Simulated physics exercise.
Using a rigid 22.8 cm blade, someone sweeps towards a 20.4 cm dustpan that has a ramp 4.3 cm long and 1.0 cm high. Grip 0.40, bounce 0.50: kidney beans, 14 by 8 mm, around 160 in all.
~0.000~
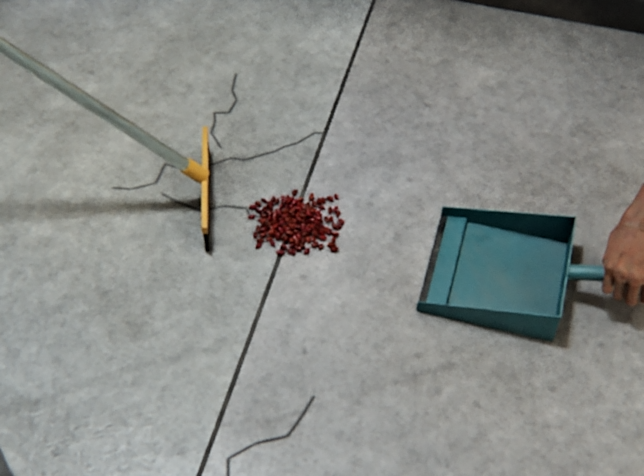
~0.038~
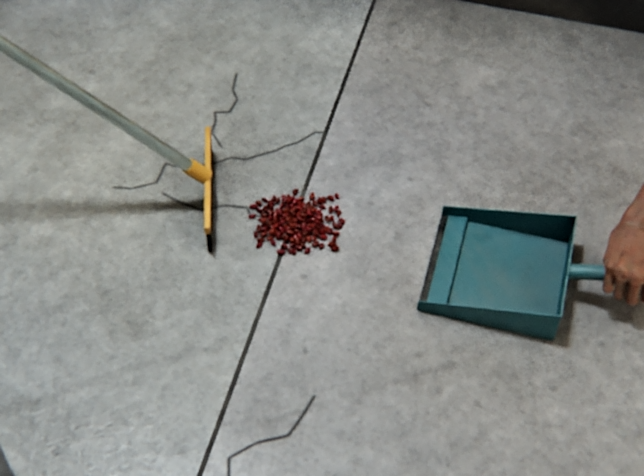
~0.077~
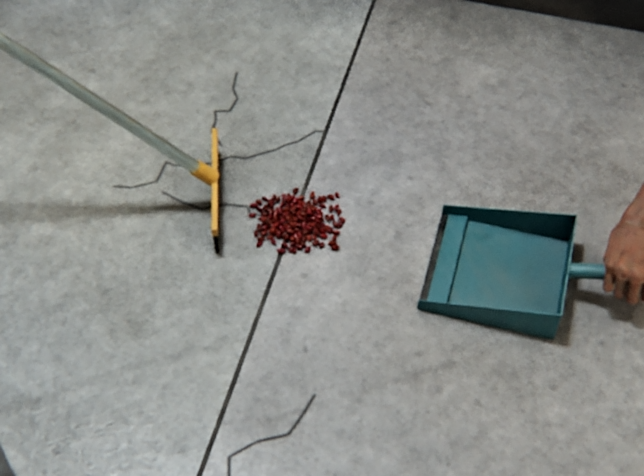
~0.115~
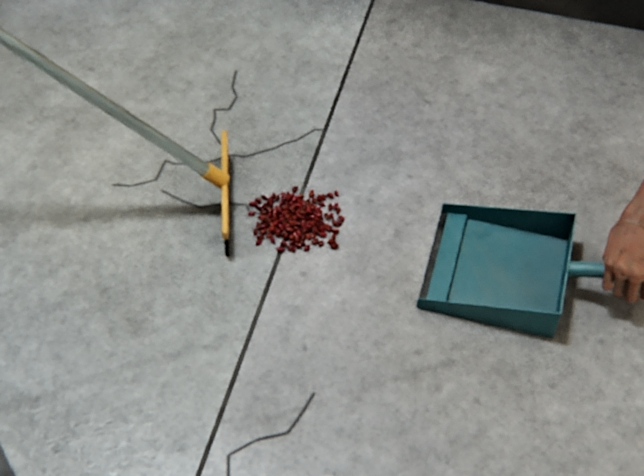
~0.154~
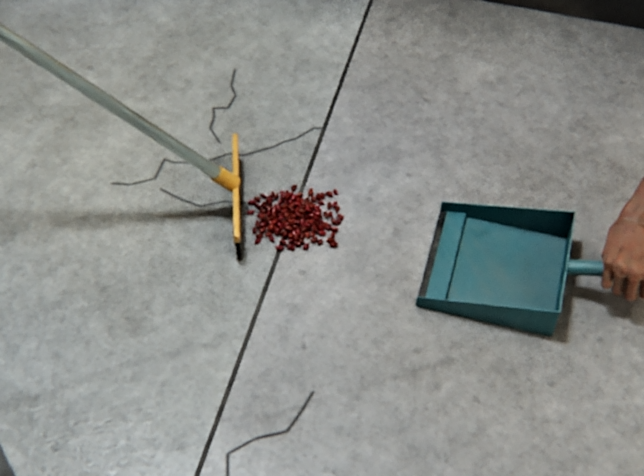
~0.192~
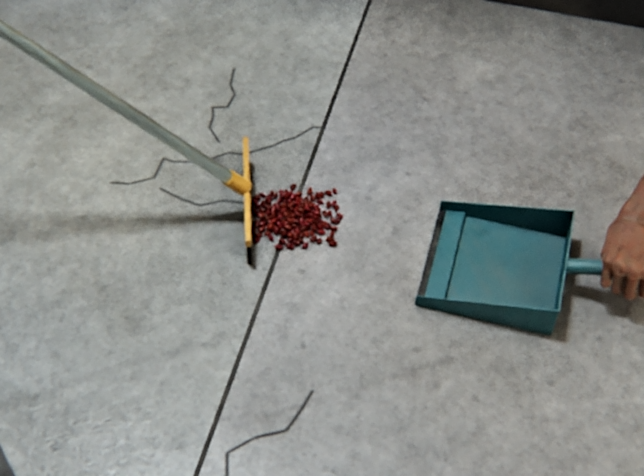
A hand held a teal dustpan still on the right of a cracked grey floor while a yellow-topped blade on a pole slid rightward from the left, reaching the edge of a red bean pile.
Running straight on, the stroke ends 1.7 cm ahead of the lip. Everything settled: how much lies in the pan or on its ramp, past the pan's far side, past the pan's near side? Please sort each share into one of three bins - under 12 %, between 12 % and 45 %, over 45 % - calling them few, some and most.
In the pan or on its ramp: Few. Past the pan's far side: Some. Past the pan's near side: Few.
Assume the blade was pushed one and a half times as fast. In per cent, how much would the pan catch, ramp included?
In that case close to 15 per cent.
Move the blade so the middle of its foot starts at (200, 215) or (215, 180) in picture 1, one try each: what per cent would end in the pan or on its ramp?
About 0 and 5 per cent.
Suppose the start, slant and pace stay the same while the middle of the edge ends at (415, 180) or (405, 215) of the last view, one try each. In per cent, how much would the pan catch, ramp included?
Around 5 per cent, and around 15 per cent.
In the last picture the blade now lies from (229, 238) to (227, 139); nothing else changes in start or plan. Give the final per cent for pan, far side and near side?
You'd see pan at 0, far at 5 and near at 5.
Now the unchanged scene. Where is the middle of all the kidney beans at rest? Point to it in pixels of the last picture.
Around (412, 235).
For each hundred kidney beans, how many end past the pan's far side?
Something like 20 percent.
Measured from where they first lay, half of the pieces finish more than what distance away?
The figure is about 20 cm.
After 0.42 s, middle of the blade 18 cm from the lip; 0 % over the lip, far side 5 %, near side 0 %.
After 0.57 s, middle of the blade 10 cm from the lip; 0 % over the lip, far side 15 %, near side 0 %.
Then, at 0.84 s, middle of the blade 5 cm from the lip; 5 % over the lip, far side 20 %, near side 5 %.
In the end, at 2.7 s, pan 5 %, far side 20 %, near side 5 %, in front of the lip or behind the blade 75 %.
